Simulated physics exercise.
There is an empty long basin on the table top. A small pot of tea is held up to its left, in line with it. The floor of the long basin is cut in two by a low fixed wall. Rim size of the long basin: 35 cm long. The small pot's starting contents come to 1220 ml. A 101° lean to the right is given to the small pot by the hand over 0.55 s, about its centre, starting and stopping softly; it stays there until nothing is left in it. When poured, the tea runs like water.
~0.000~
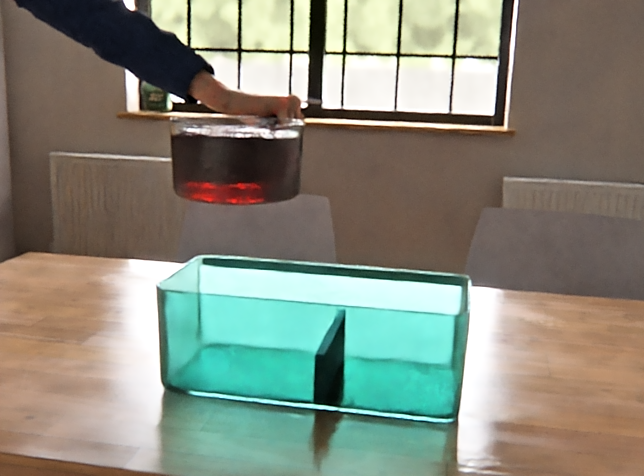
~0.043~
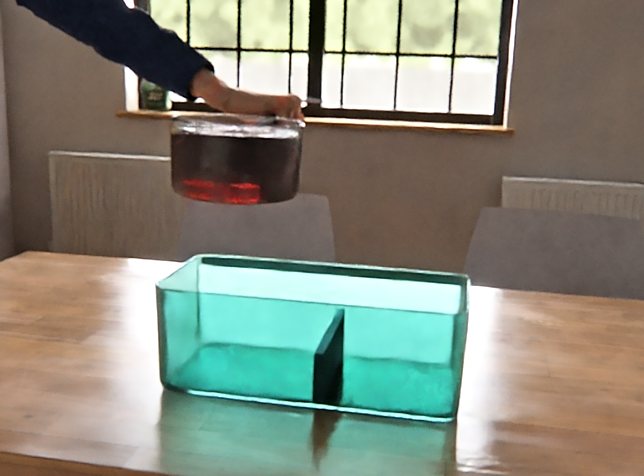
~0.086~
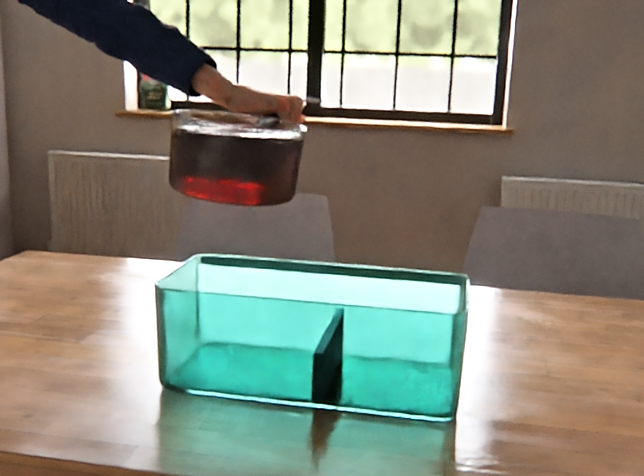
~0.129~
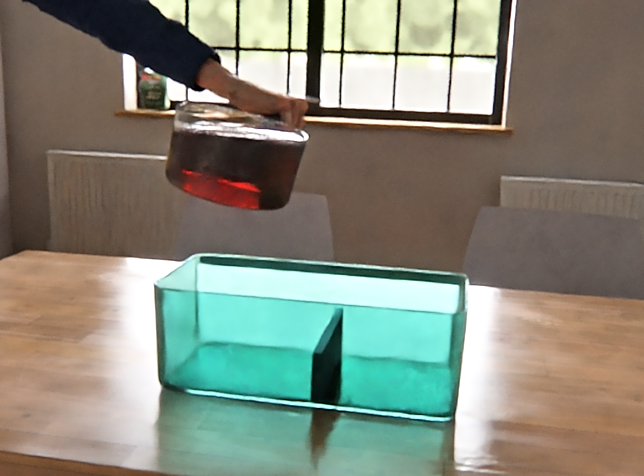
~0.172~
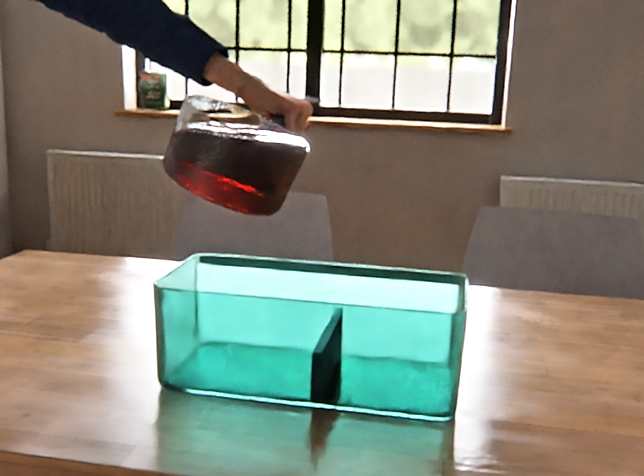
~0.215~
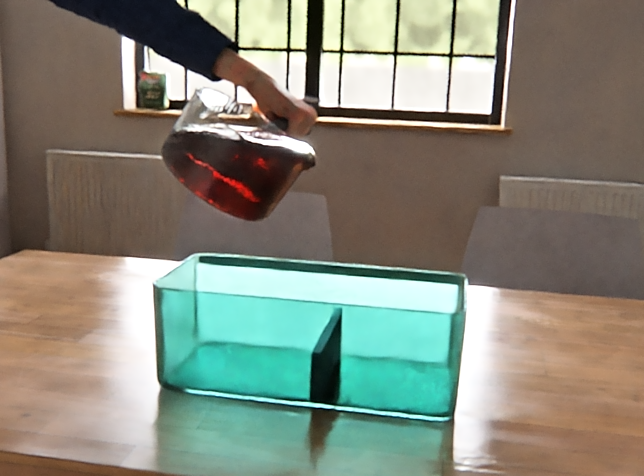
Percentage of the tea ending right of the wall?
59 per cent.
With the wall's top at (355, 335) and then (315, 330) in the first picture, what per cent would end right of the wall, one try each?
Respectively close to 25 and 80 %.
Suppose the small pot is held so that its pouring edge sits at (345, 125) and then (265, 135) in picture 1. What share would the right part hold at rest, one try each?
Some 90 and 10 per cent, in that order.
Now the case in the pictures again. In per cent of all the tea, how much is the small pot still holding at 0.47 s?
About 34 per cent.
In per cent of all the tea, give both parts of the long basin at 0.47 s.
1 left and 24 right, roughly.
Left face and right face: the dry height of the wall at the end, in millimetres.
The left side gives some 44 mm, the right side some 32 mm.
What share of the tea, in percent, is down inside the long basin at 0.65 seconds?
Looks like about 84 % of the whole amount.
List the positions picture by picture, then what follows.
It leans 0°; its right rim is at (301, 126); the tea meets the walls at (180, 130) and (300, 135); the long basin's rim runs from (178, 272) to (470, 296); the wall's top is at (332, 332), in the first picture.
It leans 2°; its right rim is at (301, 127); the tea meets the walls at (179, 128) and (300, 135), in the second picture.
It leans 6°; its right rim is at (303, 132); the tea meets the walls at (180, 126) and (301, 137), in the third picture.
It leans 13°; its right rim is at (304, 141); the tea meets the walls at (182, 126) and (304, 139), in the fourth picture.
It leans 22°; its right rim is at (306, 152); the tea meets the walls at (180, 130) and (308, 145); 1 per cent is over the edge, in the fifth picture.
It leans 34°; its right rim is at (305, 167); the tea meets the walls at (176, 132) and (305, 155); 4 per cent is over the edge, in the sixth picture.
After 0.47 s the tilt is 95° and 33 per cent is still to pour, 1 is left of the wall and 25 right of it.
After 0.65 s the tilt is 101° and 8 per cent is still to pour, 21 is left of the wall and 63 right of it.
After 0.84 s the tilt is 101° and 2 per cent is still to pour, 34 is left of the wall and 59 right of it.
After 1.05 s the tilt is 101° and 0 per cent is still to pour, 39 is left of the wall and 59 right of it.
In the end 40 per cent lies left of the wall, 59 right of it and 1 outside.
